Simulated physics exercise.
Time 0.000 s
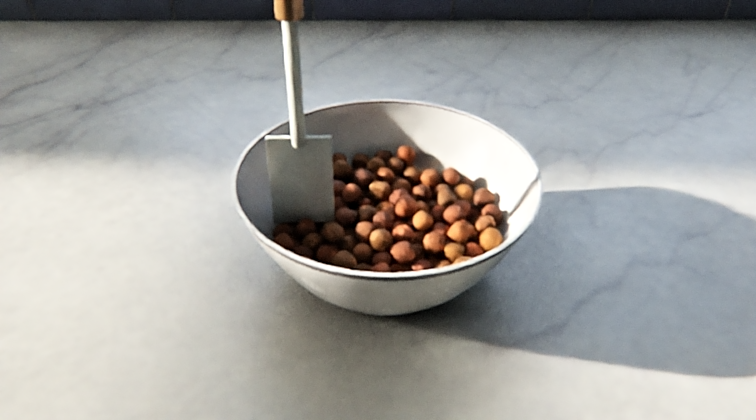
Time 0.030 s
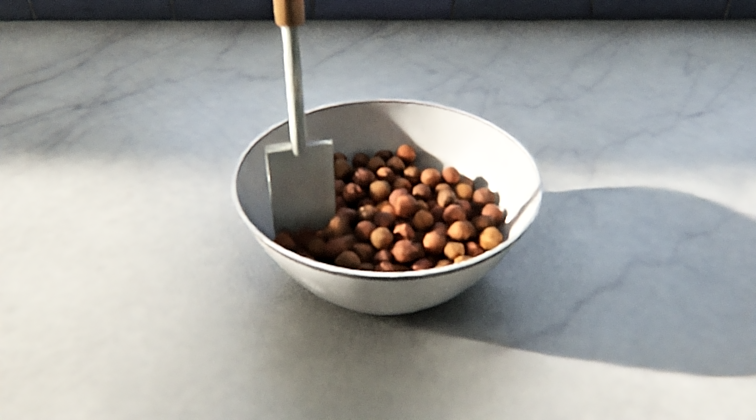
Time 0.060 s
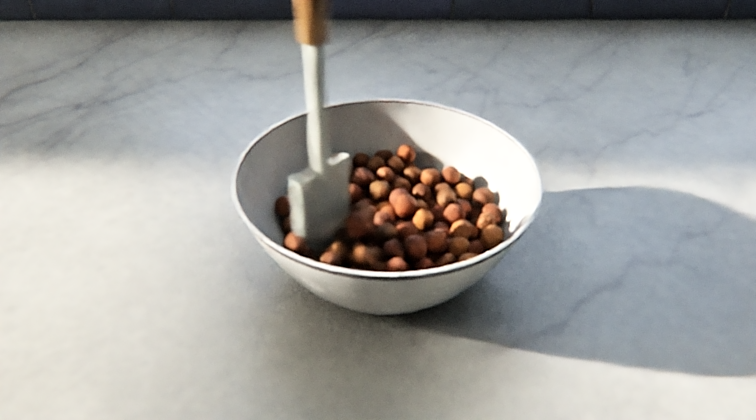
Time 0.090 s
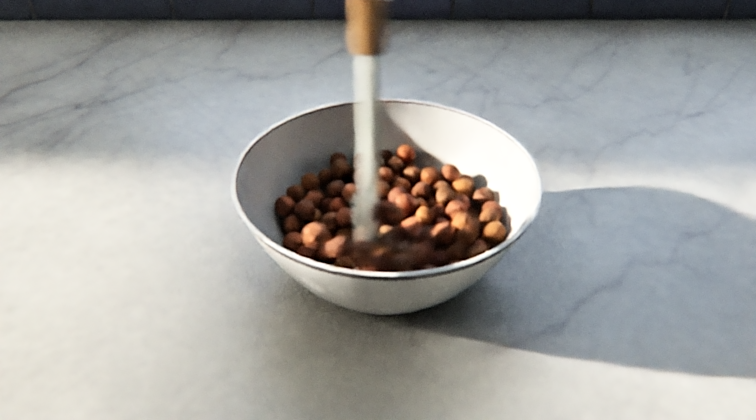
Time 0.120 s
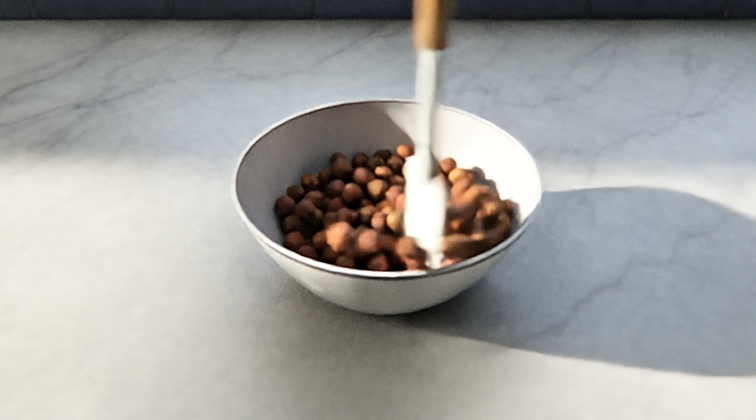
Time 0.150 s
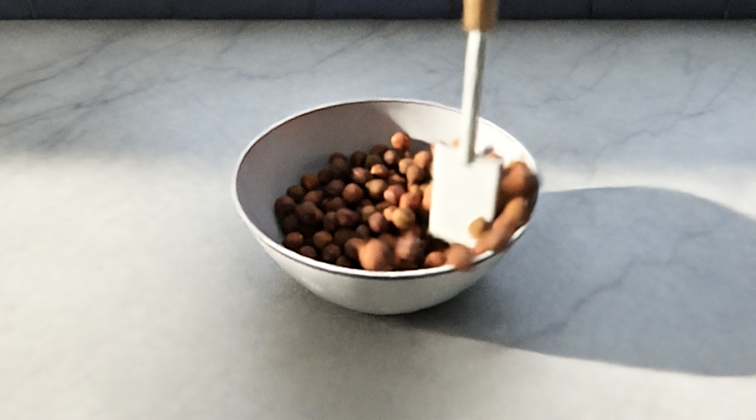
To begin with, a flat paddle with a wooden handle stands upright at the left side of a white bowl of hazelnuts on a marbled countertop. It then sweeps through the near part of the bowl to the right side, pushing nuts up against the right rim.
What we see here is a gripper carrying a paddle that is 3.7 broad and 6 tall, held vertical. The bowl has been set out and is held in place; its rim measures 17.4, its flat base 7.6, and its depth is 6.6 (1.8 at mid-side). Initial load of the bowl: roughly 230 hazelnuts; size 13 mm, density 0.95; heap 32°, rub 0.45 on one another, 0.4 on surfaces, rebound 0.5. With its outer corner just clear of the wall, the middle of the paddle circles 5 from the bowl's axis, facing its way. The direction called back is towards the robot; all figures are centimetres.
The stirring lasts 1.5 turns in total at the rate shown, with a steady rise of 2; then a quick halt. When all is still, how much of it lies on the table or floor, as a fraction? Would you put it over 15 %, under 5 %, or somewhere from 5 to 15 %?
I would put it over 15 %.
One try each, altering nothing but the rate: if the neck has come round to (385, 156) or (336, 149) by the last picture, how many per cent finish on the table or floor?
First try: Around 10 %; second try: Around 5 %.
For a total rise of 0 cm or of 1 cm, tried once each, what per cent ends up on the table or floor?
It comes to about 45 per cent and about 35 per cent.
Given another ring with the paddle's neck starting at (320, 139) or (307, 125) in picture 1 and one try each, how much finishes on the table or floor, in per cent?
35 and 35 per cent.
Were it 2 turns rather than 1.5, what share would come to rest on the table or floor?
Estimate: Near 25 %.
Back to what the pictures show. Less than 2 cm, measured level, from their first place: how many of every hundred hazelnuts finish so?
I'd put it at about 40 in a hundred.
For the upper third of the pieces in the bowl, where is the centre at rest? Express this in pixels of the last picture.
(368, 233).
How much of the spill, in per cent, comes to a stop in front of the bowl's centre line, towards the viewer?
40 per cent, roughly.
After 0.28 s, 294° round, highest piece 14 above the table; 199 in the bowl, 5 on the table or floor, 30 in flight or on the tool.
After 0.42 s, 83° round, highest piece 9 above the table; 177 in the bowl, 34 on the table or floor, 23 in flight or on the tool.
After 0.68 s, 180° round, highest piece 5 above the table; 175 in the bowl, 58 on the table or floor, 1 in flight or on the tool.
After 1.38 s, 180° round, highest piece 5 above the table; 175 in the bowl, 59 on the table or floor.
At rest, 175 in the bowl, 59 on the table or floor. That is 25 % on the table or floor.
